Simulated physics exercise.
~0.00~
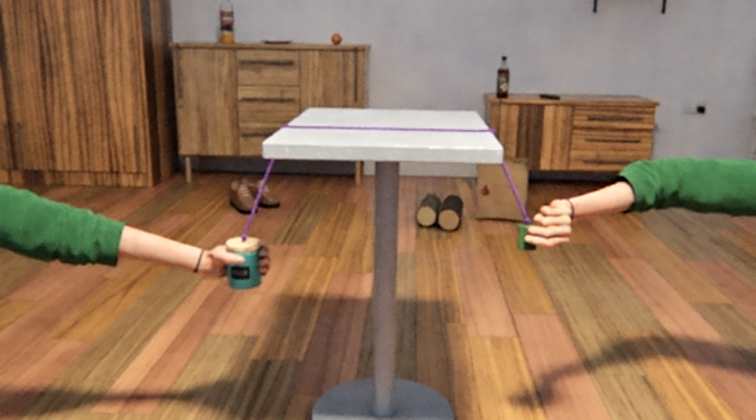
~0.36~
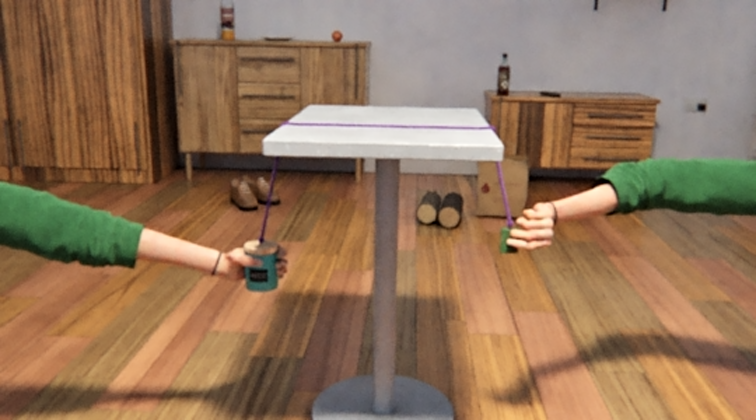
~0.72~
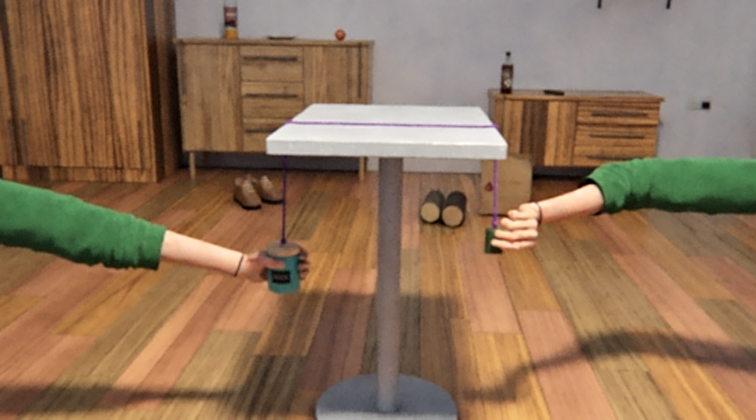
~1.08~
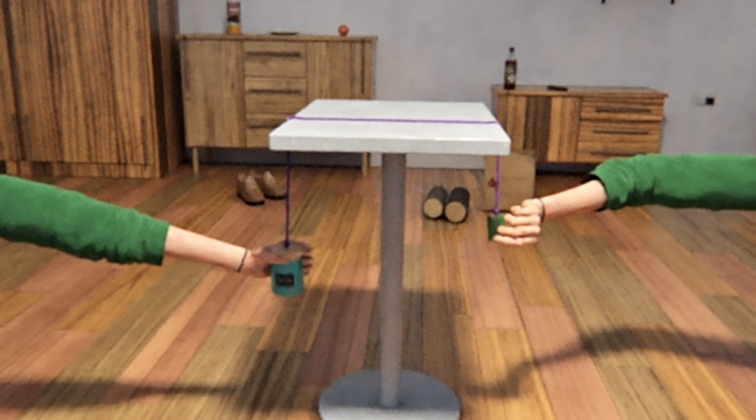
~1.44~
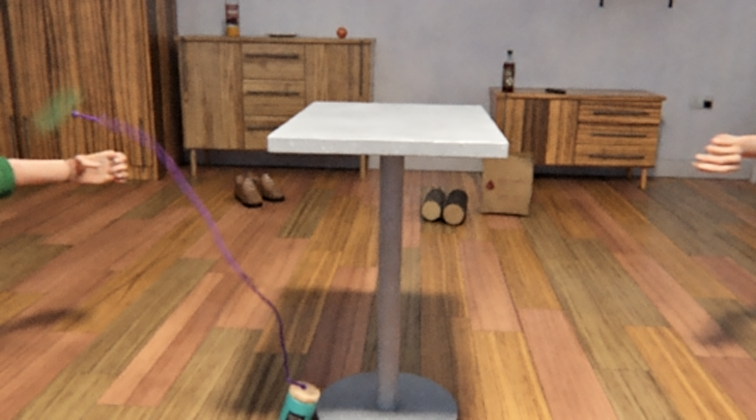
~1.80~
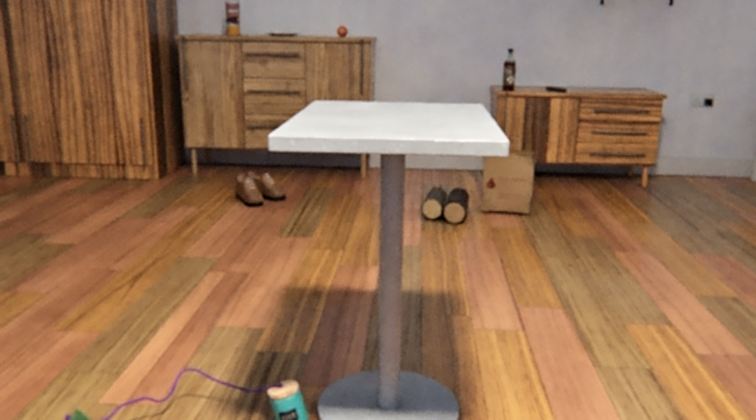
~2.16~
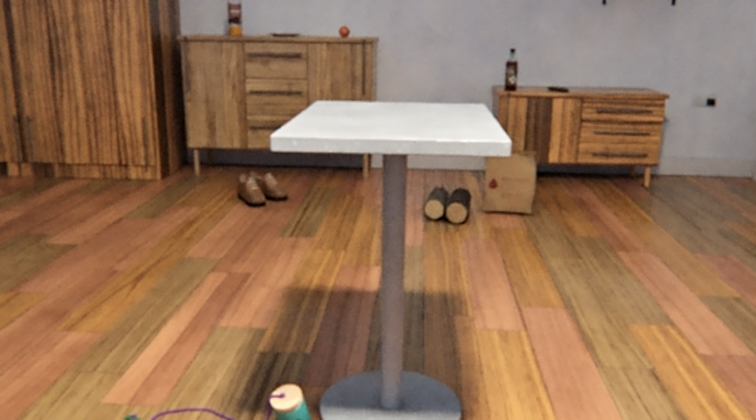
In a wood-floored room with cabinets, shoes and logs along the back wall, a slightly swaying camera faces a small white table on a grey pedestal. Two green-sleeved arms reach in from either side, the left holding a teal jar and the right a small green matchbox, joined by a purple string across the tabletop. The hands move inward until the string hangs straight down at both edges, then let go and draw back. The jar drops on the left, and the string whips over after it with the matchbox. Both end on the floor at lower left, the jar leaning beside the table's base.
